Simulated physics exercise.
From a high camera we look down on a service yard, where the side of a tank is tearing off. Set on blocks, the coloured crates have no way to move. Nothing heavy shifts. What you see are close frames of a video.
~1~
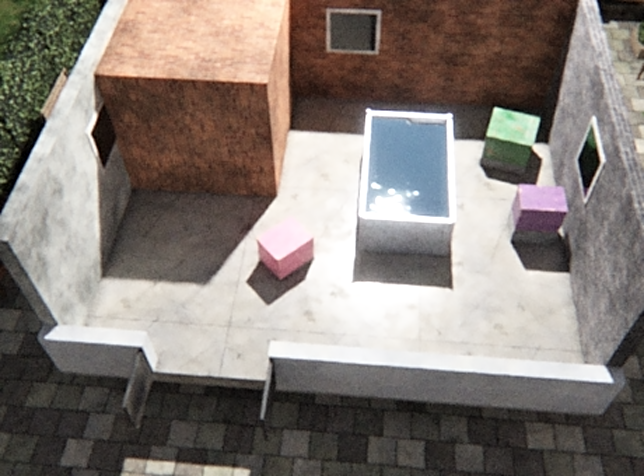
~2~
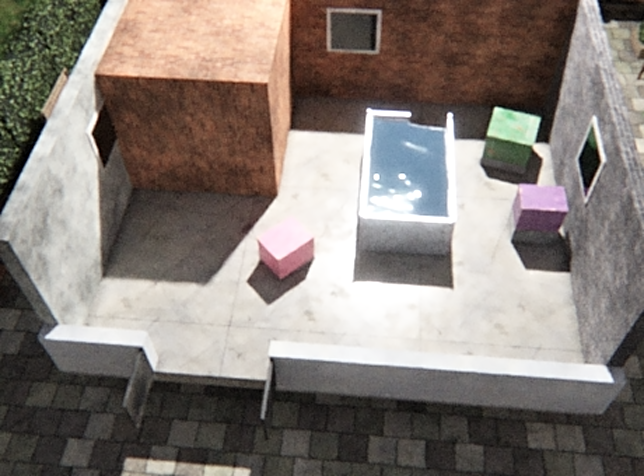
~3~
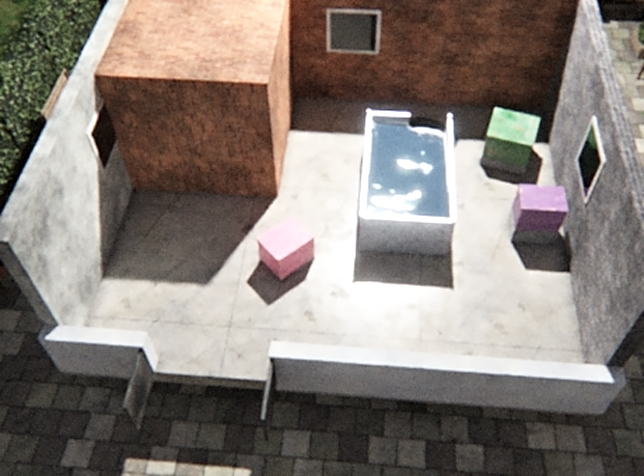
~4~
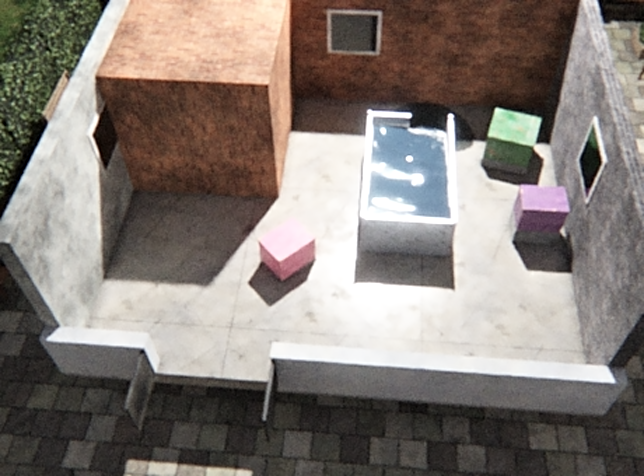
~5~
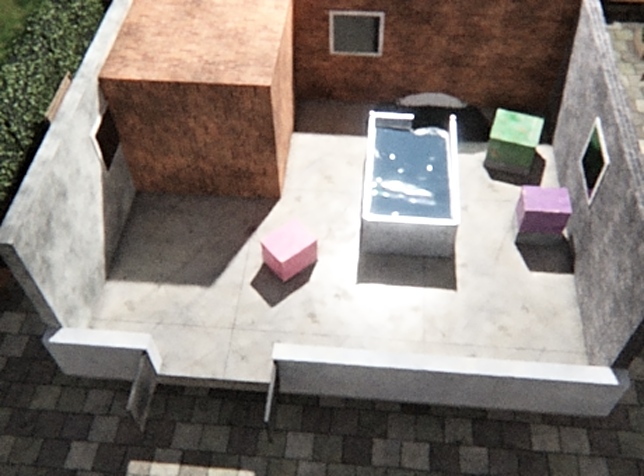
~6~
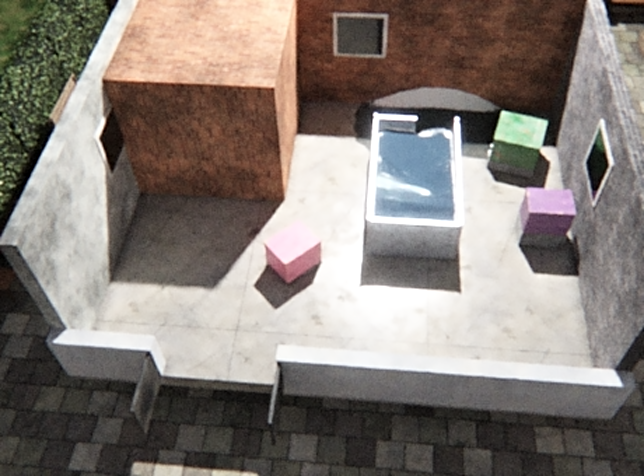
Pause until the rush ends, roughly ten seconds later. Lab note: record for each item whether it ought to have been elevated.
The purple crate is not flooded; the pink crate is flooded; the green crate is flooded.
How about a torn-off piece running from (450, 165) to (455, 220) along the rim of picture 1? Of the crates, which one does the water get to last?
My answer: The pink-painted one.
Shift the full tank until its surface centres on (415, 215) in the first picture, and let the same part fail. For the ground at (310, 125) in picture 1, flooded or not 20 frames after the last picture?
By then that patch is drenched.
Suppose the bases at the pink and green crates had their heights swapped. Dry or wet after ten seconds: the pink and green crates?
The pink one is not reached, and the green one is reached.
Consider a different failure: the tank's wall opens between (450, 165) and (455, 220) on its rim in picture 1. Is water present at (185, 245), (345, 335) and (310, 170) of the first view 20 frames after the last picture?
So it's nothing at the first, liquid at the second and nothing at the third.
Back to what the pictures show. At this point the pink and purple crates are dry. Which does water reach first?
The purple crate it is.
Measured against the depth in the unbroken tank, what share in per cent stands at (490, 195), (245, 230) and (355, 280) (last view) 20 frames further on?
Roughly 4 per cent, 0 per cent and 0 per cent.
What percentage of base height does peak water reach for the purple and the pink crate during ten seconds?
Close to 80 per cent, and close to 280 per cent, in that order.
A moment on, water covers 15 % of the floor; the purple crate not reached, the pink crate not reached, the green crate water round its plinth.
Next, water covers 20 % of the floor; the purple crate water round its plinth, the pink crate not reached, the green crate water round its plinth.
Then, water covers 40 % of the floor; the purple crate water round its plinth, the pink crate water round its plinth, the green crate water round its plinth.
Later, water covers 75 % of the floor; the purple crate water round its plinth, the pink crate water round its plinth, the green crate water round its plinth.
In the end, water covers 90 % of the floor; the purple crate stayed above the water, the pink crate was topped, the green crate was topped.
